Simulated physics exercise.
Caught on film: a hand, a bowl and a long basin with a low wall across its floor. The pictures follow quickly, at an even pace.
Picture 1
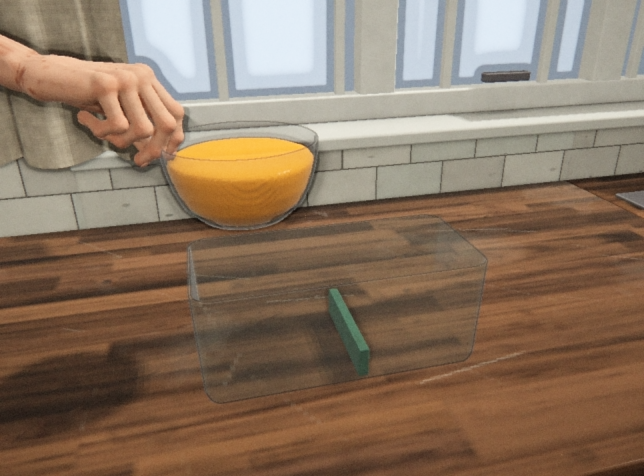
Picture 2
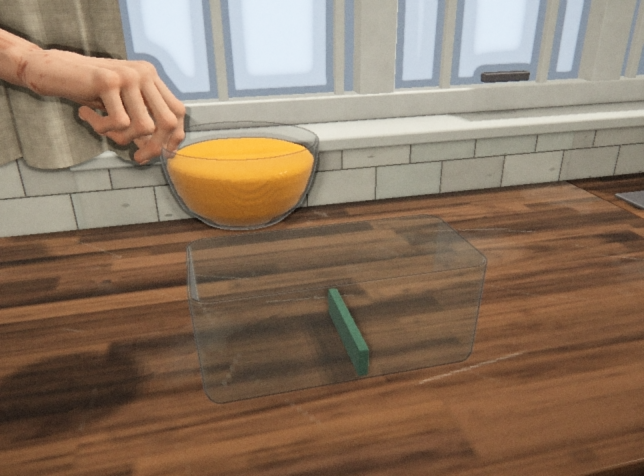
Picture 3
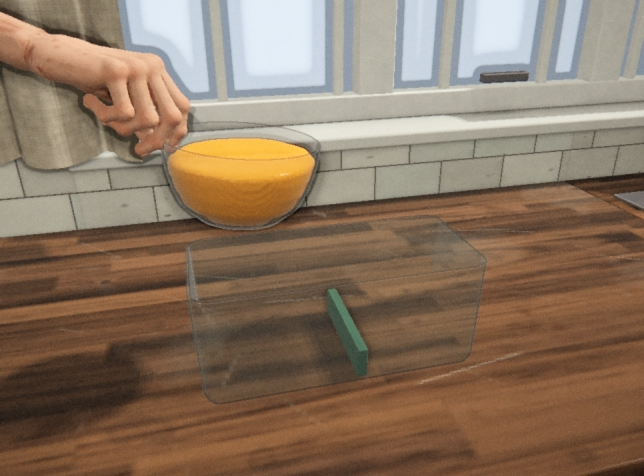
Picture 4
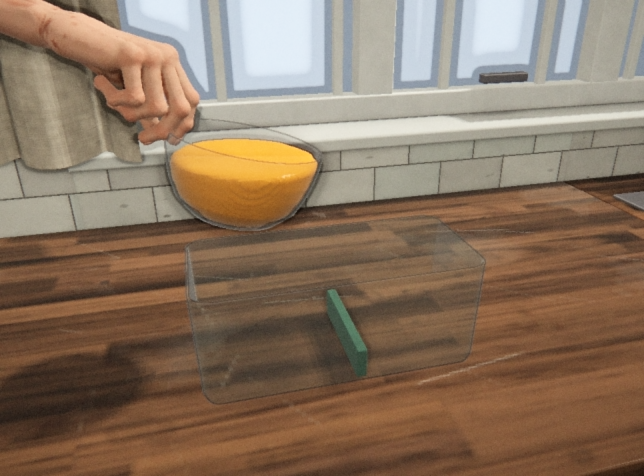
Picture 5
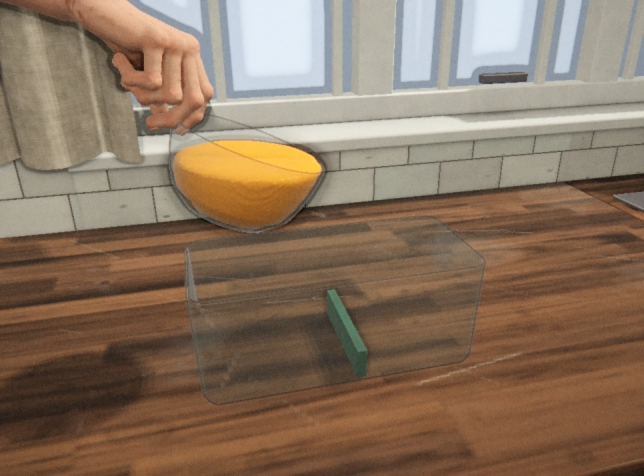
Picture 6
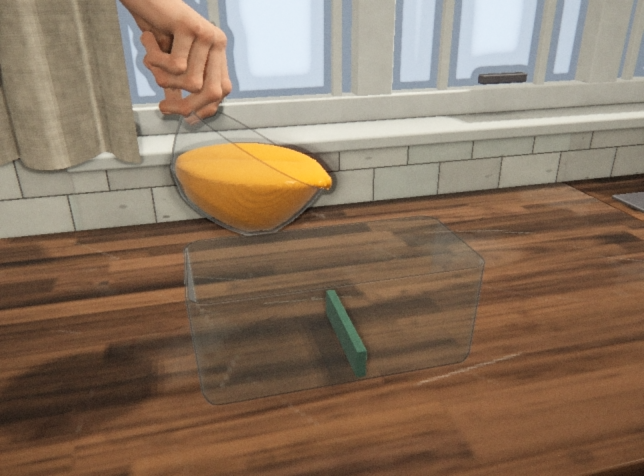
Glass bowl of orange juice tilting steadily to the right above a clear basin with a green wall, a hand gripping its left rim.
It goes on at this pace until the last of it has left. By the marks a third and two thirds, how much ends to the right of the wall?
In the end between a third and two thirds is right of the wall.
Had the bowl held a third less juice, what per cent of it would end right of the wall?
Roughly 45 in a hundred.
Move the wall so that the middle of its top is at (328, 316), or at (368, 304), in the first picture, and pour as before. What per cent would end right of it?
The first gives 70 %, the second 25 %.
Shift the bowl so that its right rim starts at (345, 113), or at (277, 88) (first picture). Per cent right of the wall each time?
About 70 and 35 per cent.
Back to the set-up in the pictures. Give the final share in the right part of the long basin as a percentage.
It comes to 50 per cent or so.
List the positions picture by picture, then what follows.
It leans 0°; its right rim is at (315, 135); the juice meets the walls at (165, 161) and (311, 149); the long basin's rim runs from (189, 271) to (461, 238); the wall's top is at (347, 318), in the first picture.
It leans 2°; its right rim is at (316, 137); the juice meets the walls at (166, 160) and (311, 150), in the second picture.
It leans 6°; its right rim is at (317, 143); the juice meets the walls at (167, 157) and (311, 153), in the third picture.
It leans 13°; its right rim is at (319, 153); the juice meets the walls at (169, 156) and (315, 155), in the fourth picture.
It leans 23°; its right rim is at (321, 166); the juice meets the walls at (172, 158) and (319, 158), in the fifth picture.
It leans 34°; its right rim is at (319, 182); the juice meets the walls at (174, 162) and (311, 169); 5 per cent is over the edge, in the sixth picture.
A moment on, the bowl is tipped on its side and 16 per cent is still to pour, 19 is left of the wall and 45 right of it.
Next, the bowl is tipped right over and 0 per cent is still to pour, 43 is left of the wall and 53 right of it.
Then the bowl is tipped right over and 0 per cent is still to pour, 47 is left of the wall and 51 right of it.
Later the bowl is tipped right over and 0 per cent is still to pour, 50 is left of the wall and 48 right of it.
Finally, 51 per cent lies left of the wall, 48 right of it and 1 outside.
